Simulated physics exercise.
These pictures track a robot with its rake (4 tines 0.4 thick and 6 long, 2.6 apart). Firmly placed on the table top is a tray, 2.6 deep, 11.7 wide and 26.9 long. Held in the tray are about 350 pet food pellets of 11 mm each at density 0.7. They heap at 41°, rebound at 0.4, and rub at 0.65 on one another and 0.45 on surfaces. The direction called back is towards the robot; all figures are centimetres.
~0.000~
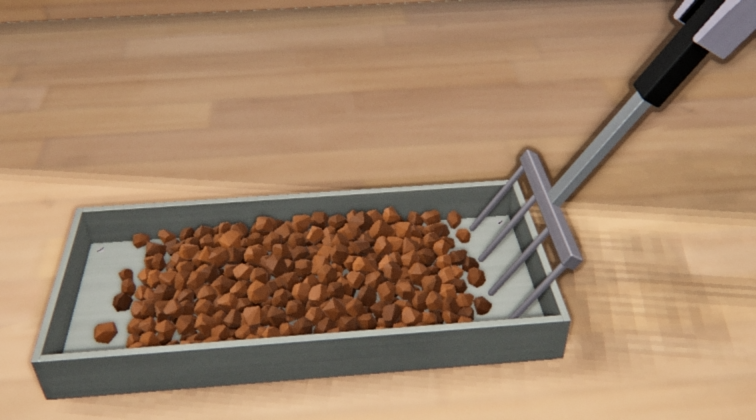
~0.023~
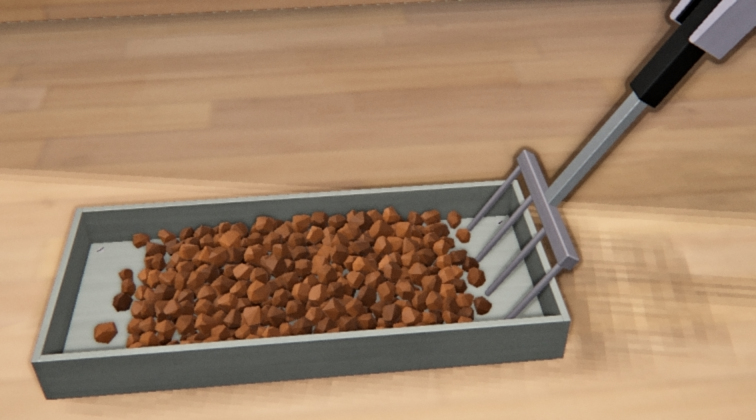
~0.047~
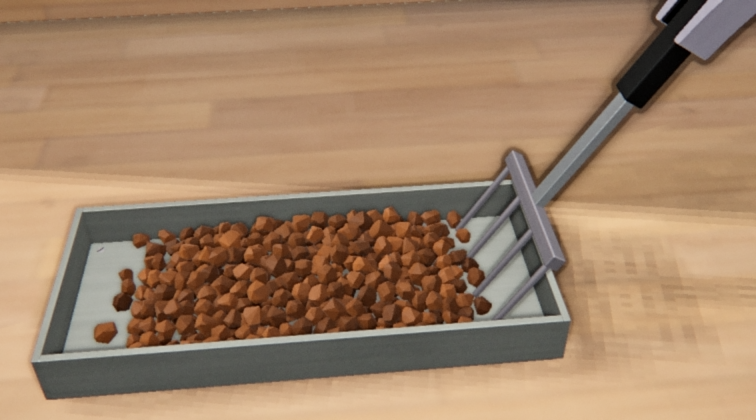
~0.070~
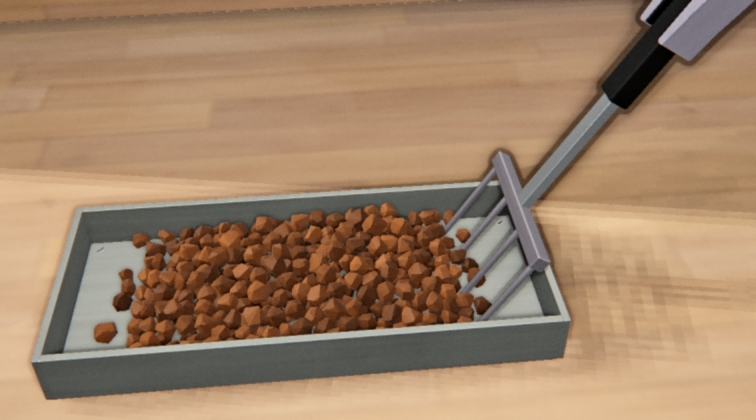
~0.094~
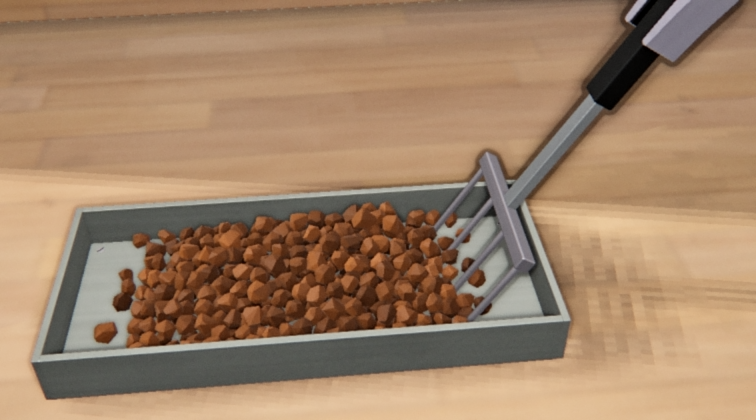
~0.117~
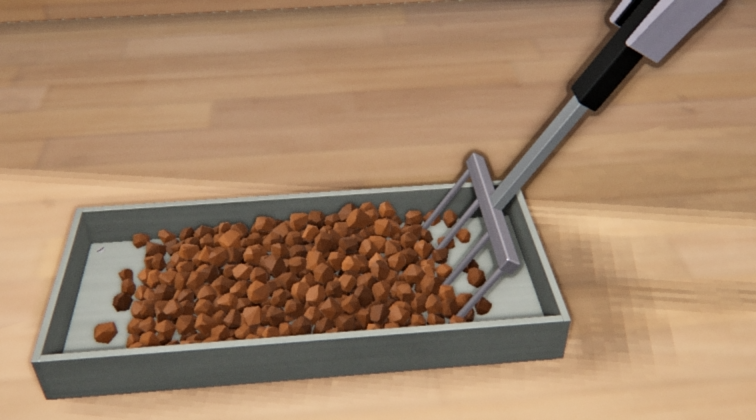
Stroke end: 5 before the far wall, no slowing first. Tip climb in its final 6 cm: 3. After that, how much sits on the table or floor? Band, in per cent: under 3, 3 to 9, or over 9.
Band: Under 3 per cent.
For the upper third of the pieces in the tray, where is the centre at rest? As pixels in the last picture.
Centre of top third: Approx. (139, 288).
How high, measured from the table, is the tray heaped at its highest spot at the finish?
4.5 cm or so.
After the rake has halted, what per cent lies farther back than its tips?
About 60 percent.
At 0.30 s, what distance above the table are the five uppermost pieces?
I'd say close to 4 cm.
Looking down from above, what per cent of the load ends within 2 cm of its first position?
Around 15 per cent.
After 0.30 s, sloping 58°, highest piece 4 above the table; 348 in the tray.
After 0.48 s, sloping 58°, highest piece 5 above the table; 348 in the tray.
After 0.76 s, sloping 58°, highest piece 4 above the table; 345 in the tray, 3 on the table or floor.
After 1.47 s, sloping 58°, highest piece 4 above the table; 345 in the tray, 3 on the table or floor.
At rest, 345 in the tray, 3 on the table or floor. That is 1 % on the table or floor.
